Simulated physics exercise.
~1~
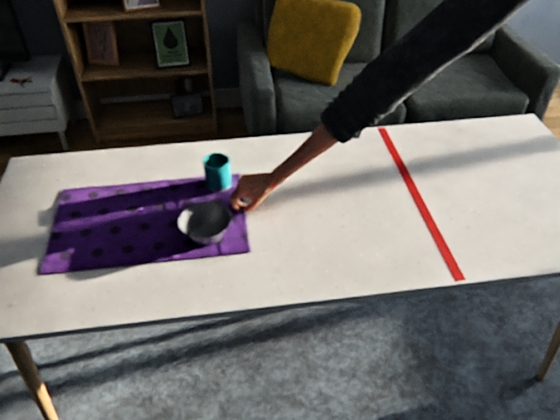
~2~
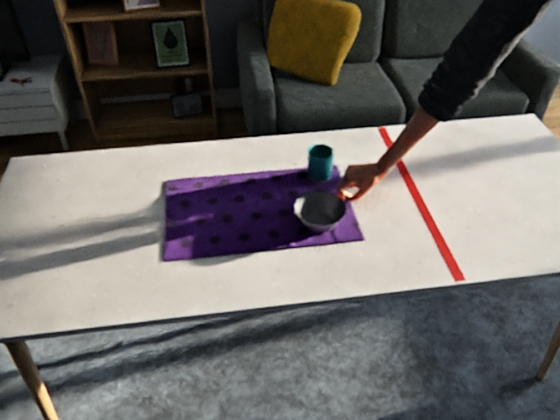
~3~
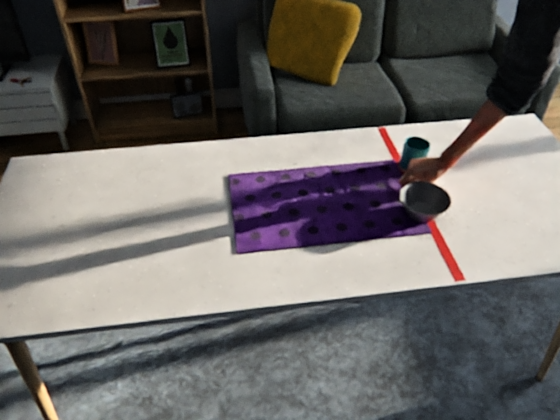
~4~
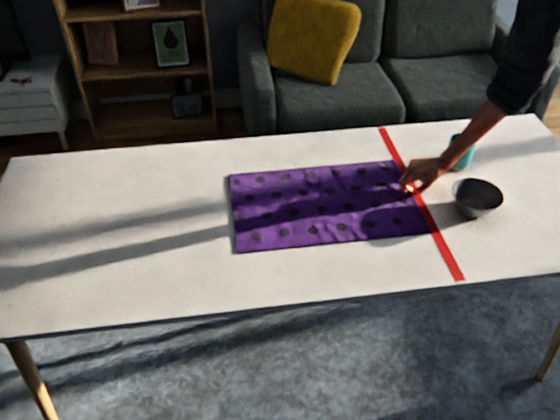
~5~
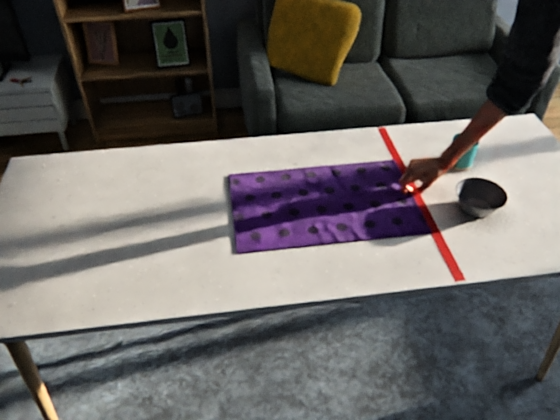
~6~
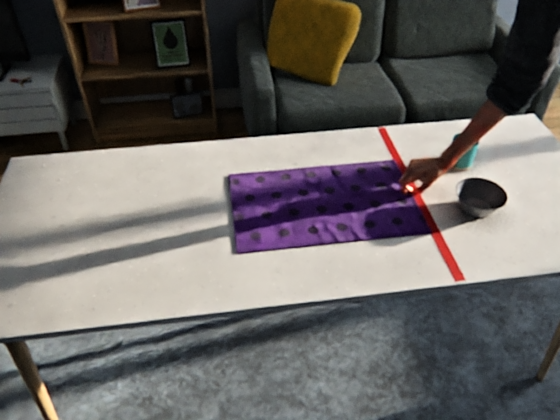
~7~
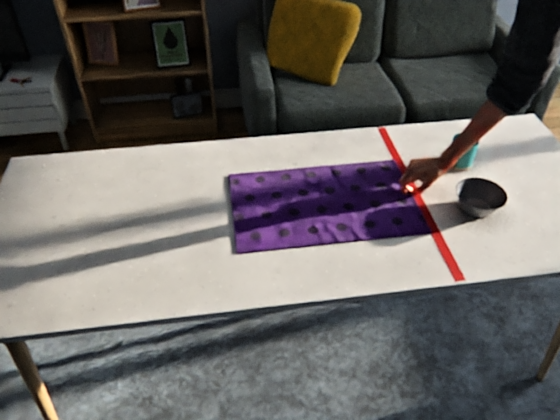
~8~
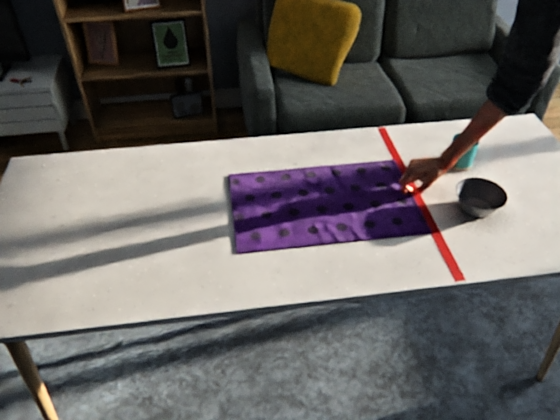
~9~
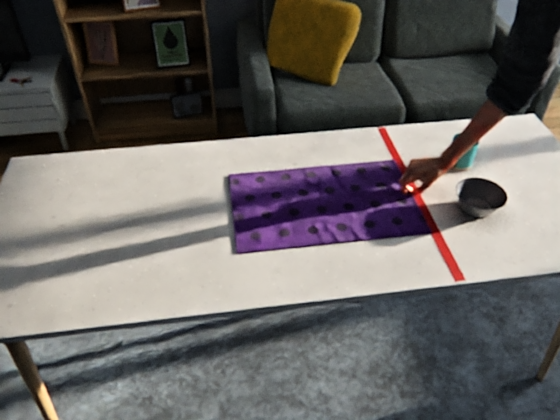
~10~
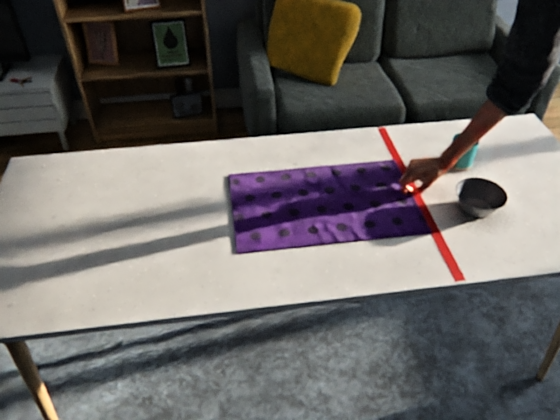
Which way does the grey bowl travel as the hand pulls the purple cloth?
The grey bowl moves to the right, going past the red tape and ending up off the cloth.
A hand pulls a purple cloth to the red tape, and the bowl and mug slide off.
